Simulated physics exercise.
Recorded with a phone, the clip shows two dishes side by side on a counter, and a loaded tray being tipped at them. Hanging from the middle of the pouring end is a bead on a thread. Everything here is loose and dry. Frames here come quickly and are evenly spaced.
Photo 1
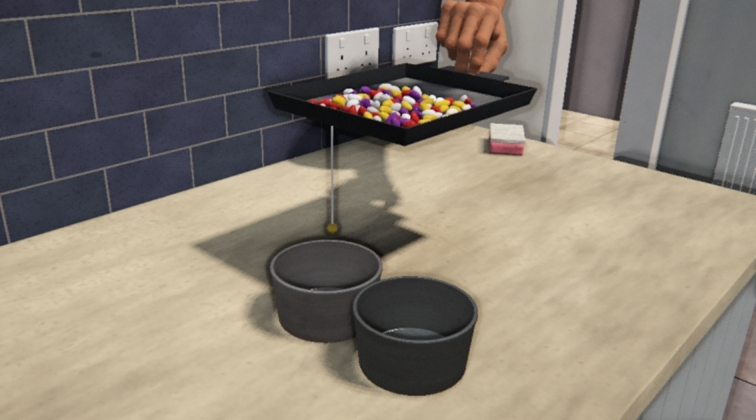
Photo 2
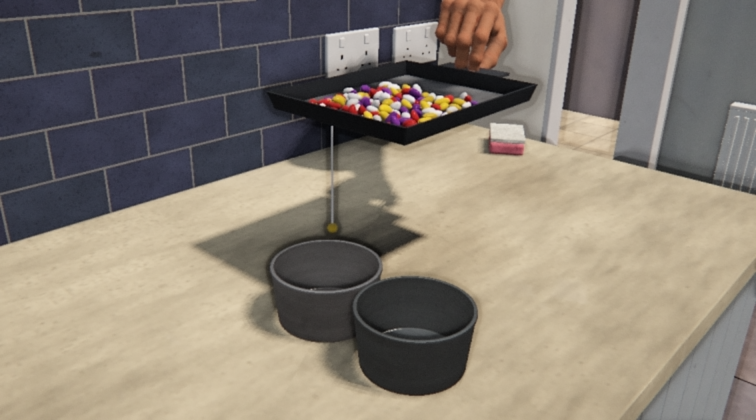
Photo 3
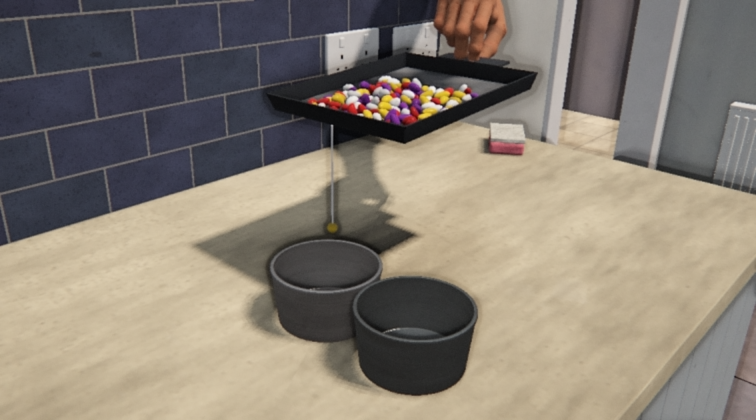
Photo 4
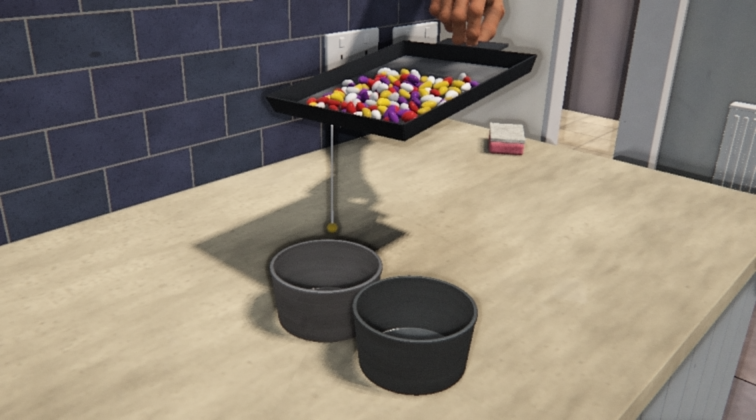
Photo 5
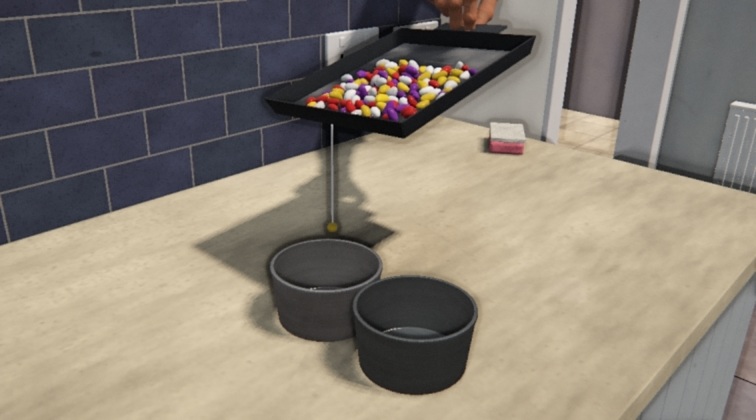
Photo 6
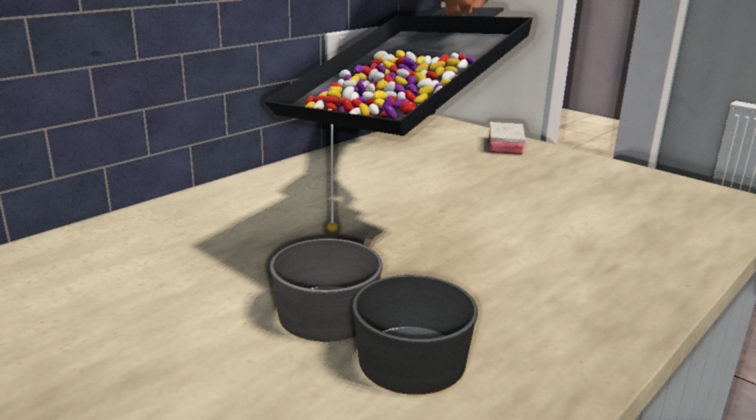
A hand tilts a black tray of colourful jelly beans above two dark dishes on a counter.
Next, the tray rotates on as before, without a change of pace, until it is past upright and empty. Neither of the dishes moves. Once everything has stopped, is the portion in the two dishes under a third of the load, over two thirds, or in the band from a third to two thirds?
So the dishes end up with below a third of the load.
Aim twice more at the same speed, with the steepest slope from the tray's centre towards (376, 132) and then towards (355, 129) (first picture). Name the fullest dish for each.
Try one: The left-side dish. Try two: The left-side dish.
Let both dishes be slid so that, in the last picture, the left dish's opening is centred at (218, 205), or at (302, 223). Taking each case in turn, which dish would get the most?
The first setup gives the one at right, the second setup gives the one at left.
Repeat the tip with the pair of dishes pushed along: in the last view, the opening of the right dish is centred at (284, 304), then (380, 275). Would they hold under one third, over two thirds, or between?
At the first spot I'd expect under a third, and at the second spot one to two thirds.
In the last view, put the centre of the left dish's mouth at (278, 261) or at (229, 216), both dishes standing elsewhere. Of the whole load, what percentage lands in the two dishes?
Roughly 50 % and 80 %.
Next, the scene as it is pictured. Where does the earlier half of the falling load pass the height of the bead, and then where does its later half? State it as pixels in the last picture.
Early half: (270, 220); late half: (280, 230).
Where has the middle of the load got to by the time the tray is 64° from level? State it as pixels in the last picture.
Close to (336, 81).
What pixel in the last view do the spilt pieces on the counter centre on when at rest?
It's centred close to pixel (242, 279).
Just after the last frame, tray tipped steeply; almost all on the tray; just a few in the air.
A moment on, tray tipped past a quarter turn; almost all on the tray; about a tenth outside both; about a tenth in the air.
Further on, tray tipped past a quarter turn; roughly a quarter in the left dish; the larger part outside both.
When it is over, tray tipped past a quarter turn; not one in the right dish; roughly a quarter in the left dish; the larger part outside both.
